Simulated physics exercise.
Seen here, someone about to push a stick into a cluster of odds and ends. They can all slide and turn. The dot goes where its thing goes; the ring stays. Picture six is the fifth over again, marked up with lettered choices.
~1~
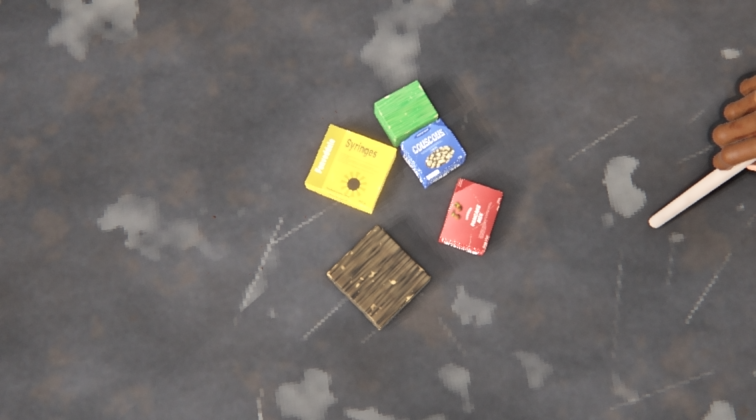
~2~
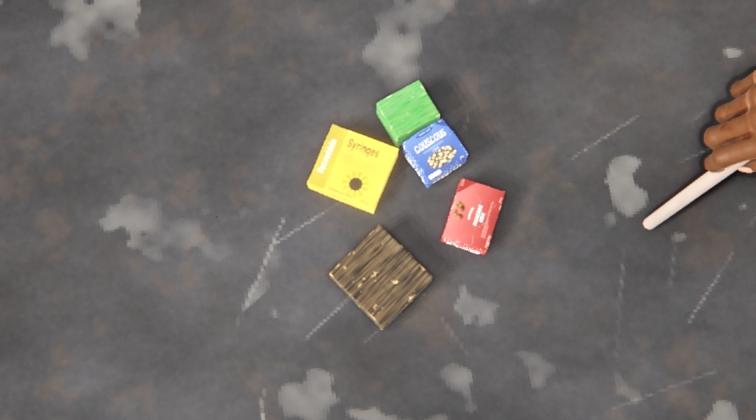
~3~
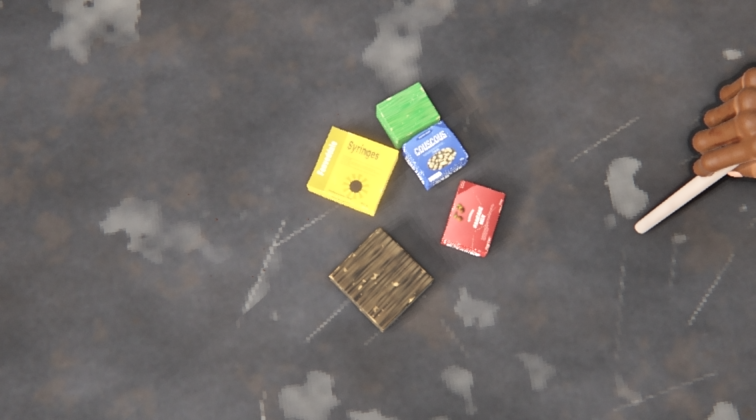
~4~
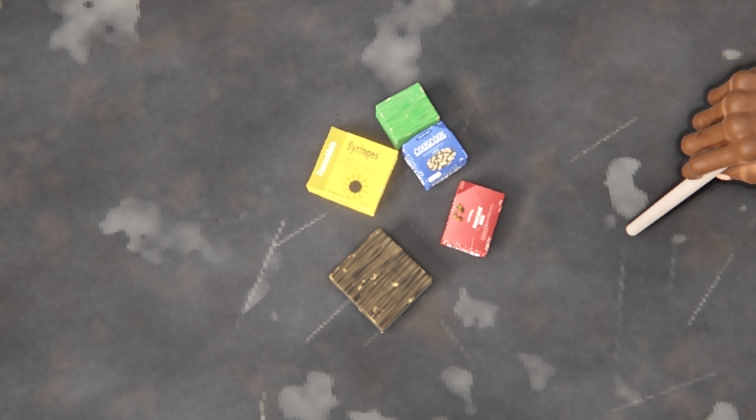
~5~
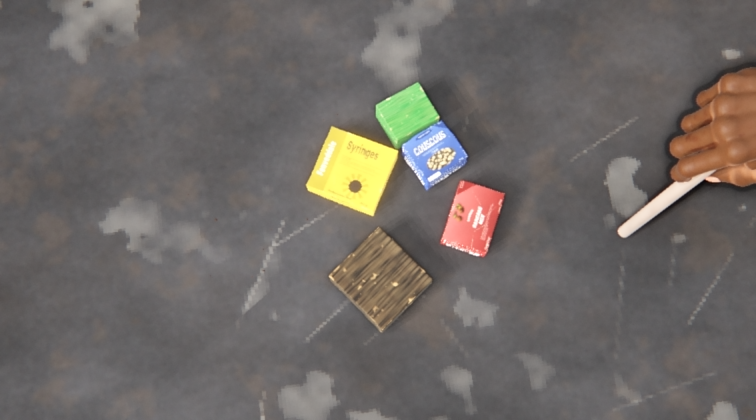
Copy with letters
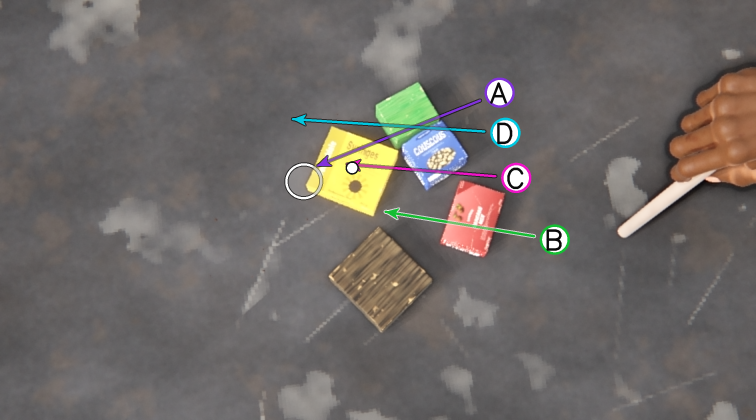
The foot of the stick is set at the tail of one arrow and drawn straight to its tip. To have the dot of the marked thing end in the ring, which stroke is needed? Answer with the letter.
Push along C.
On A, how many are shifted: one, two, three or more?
It moves two.
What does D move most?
It is the green block.
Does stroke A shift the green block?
Yes.
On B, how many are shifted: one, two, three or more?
Three or more.
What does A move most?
The green block.
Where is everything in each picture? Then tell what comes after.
Black block (378, 278); yellow box (351, 169); blue packet (433, 154), in the first frame.
Blue packet (435, 153); green block (408, 114), in the second frame.
Red box (473, 219); black block (381, 280), in the third frame.
Yellow box (353, 172); blue packet (435, 156), in the fourth frame.
Green block (407, 117); red box (473, 219); black block (380, 280), in the fifth frame.
On the copy, A from (480, 100) to (317, 166); B from (534, 236) to (385, 212); C from (495, 176) to (347, 164); D from (484, 131) to (293, 119); the ring at (304, 181); the white dot at (352, 168).
On C. First, foot of the stick (441, 172); yellow box (350, 172); blue packet (420, 147); green block (401, 108).
Then, foot of the stick (389, 168); yellow box (339, 173); blue packet (402, 134); green block (393, 92).
Finally, foot of the stick (347, 165); yellow box (307, 179); blue packet (401, 133); the dot on the yellow box is in the ring.
By contrast, A leaves the dotted thing at (331, 199); B leaves the dotted thing at (323, 153); D leaves the dotted thing at (353, 172).
